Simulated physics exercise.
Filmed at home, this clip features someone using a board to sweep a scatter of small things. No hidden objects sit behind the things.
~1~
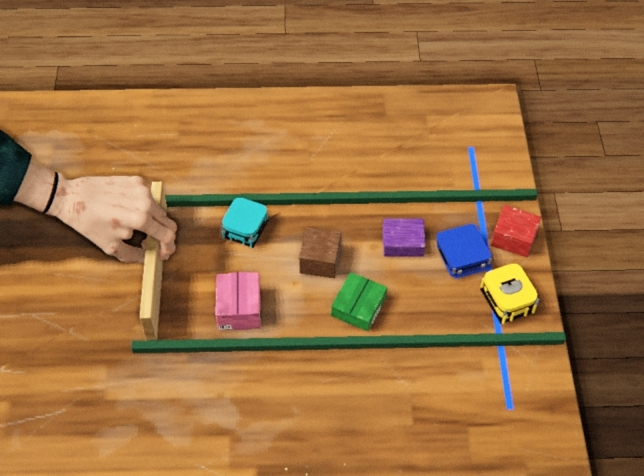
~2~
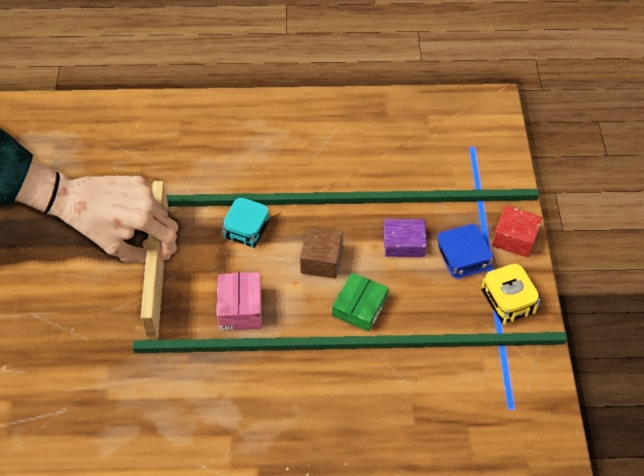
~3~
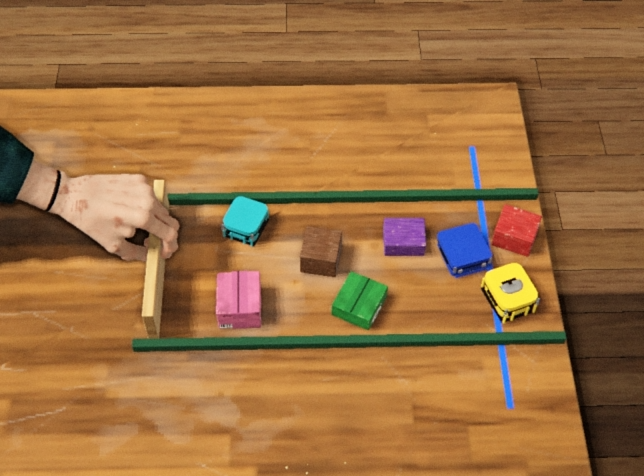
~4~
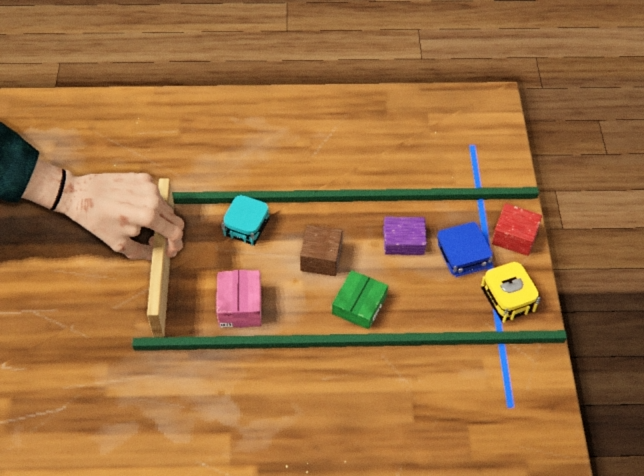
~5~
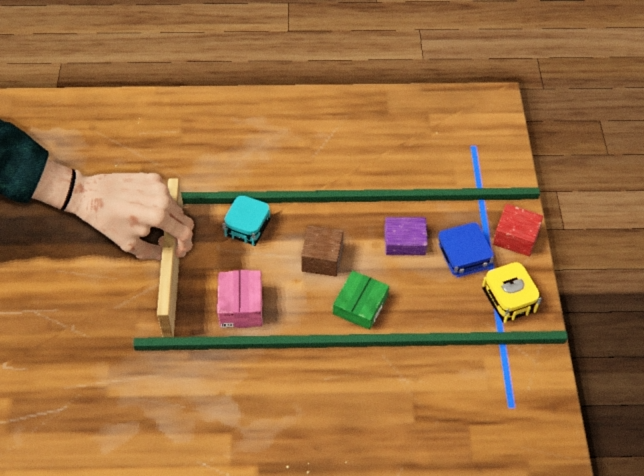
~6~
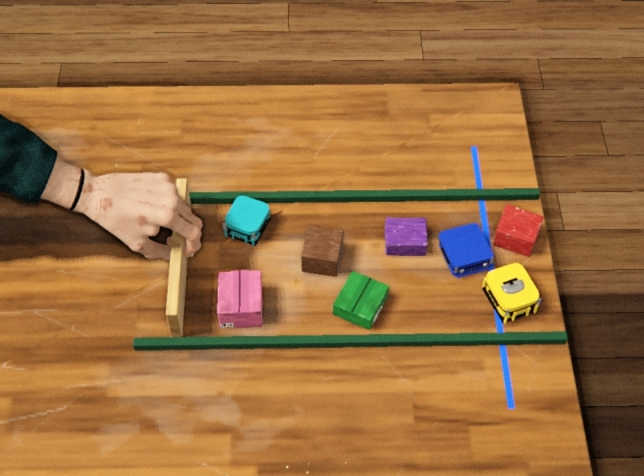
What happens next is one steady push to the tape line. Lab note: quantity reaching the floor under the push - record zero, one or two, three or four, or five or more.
The number that tumble down is over two and under five.
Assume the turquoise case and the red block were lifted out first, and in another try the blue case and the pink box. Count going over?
The count is 2 in the first case and 1 in the second.
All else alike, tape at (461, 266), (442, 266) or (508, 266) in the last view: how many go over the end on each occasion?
So, one try after another, the floor gets 3, then 1, then 5.
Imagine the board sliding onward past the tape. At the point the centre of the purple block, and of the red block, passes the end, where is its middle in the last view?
Approx. (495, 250) for the first, approx. (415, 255) for the second.
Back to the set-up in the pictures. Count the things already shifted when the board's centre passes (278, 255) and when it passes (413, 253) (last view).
Counts: 2 and 8.
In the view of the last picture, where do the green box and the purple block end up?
Result: One at about (558, 291), the other at about (544, 234).
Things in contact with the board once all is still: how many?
Total: 3.
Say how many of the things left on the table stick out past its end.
The overhang total is 2.
Soon after, none off yet; red block at rest near (518, 231); yellow case at rest near (511, 293); blue case at rest near (465, 251).
Then, none off yet; red block moved a little near (535, 227); yellow case at rest near (511, 293); blue case moved about its own width near (496, 254).
At rest, the number that fall off is three or four; fallen, blue case, yellow case and red block.
